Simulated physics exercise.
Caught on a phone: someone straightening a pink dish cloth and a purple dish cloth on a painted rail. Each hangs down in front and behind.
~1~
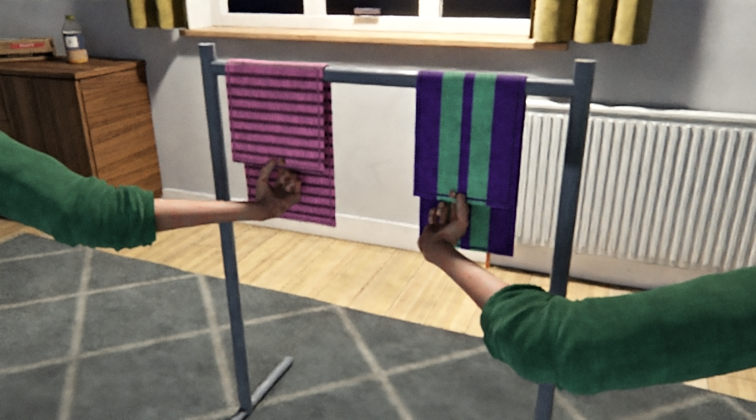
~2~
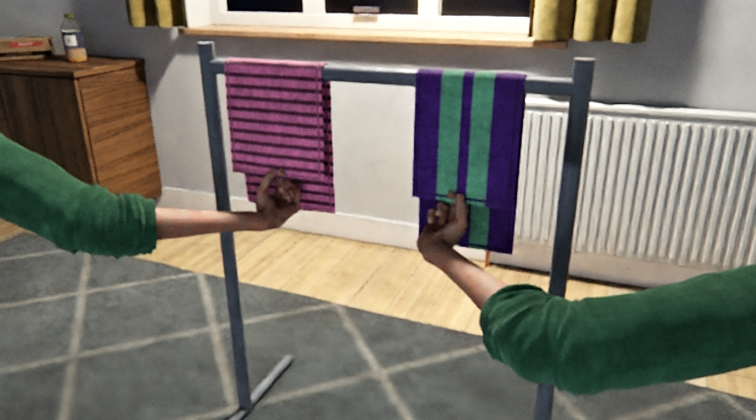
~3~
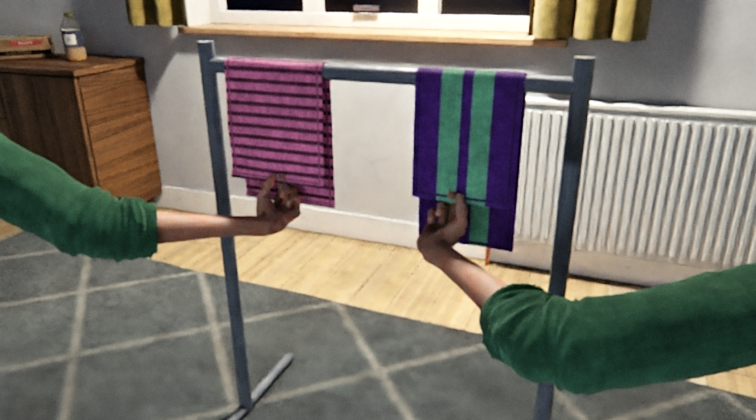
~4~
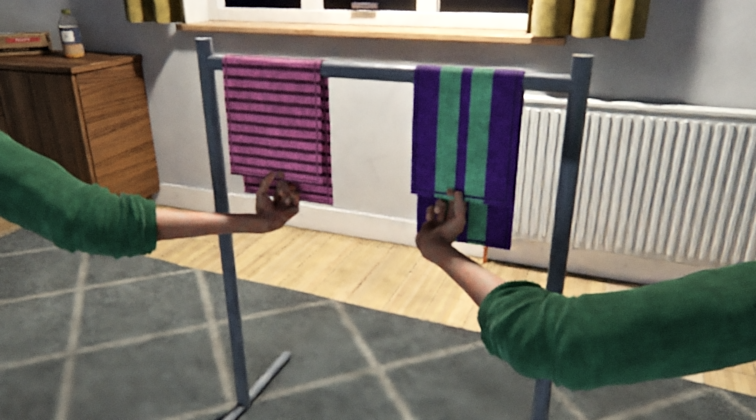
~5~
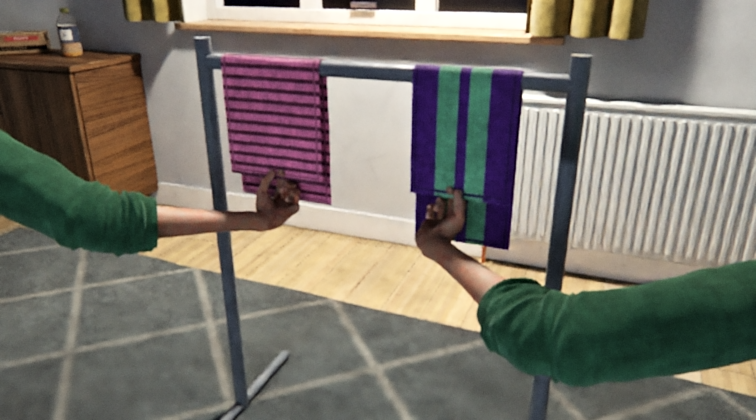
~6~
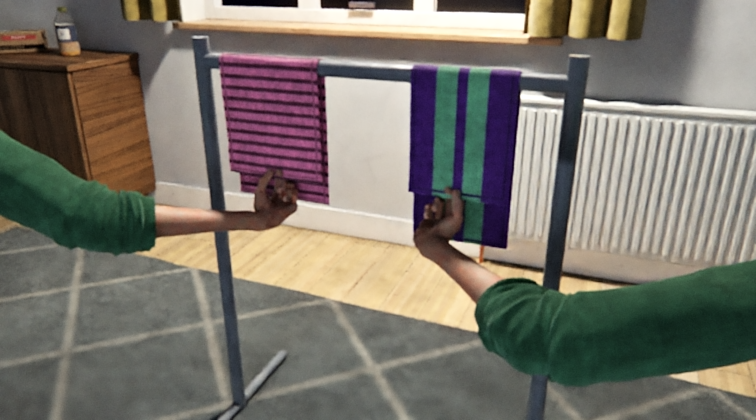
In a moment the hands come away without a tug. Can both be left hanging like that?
The pink dish cloth keeps its place and the purple dish cloth stays on.
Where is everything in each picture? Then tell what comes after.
The first frame shows pink dish cloth front hem (308, 166), back hem (320, 220); purple dish cloth front hem (437, 193), back hem (442, 240).
The second frame shows pink dish cloth front hem (308, 176); purple dish cloth front hem (436, 193).
The third frame shows pink dish cloth front hem (308, 181); purple dish cloth front hem (436, 193).
The fourth frame shows pink dish cloth front hem (307, 179); purple dish cloth front hem (435, 190).
The fifth frame shows pink dish cloth front hem (307, 177); purple dish cloth front hem (435, 189).
The sixth frame shows pink dish cloth front hem (305, 177), back hem (314, 197), front almost as long as the back; purple dish cloth front hem (433, 189), back hem (436, 233), front over half the back.
Then, 0.88 s on from there, pink dish cloth as it was left; purple dish cloth as it was left.
In the end, pink dish cloth as it was left; purple dish cloth as it was left. The pink dish cloth stays on and the purple dish cloth hangs there.
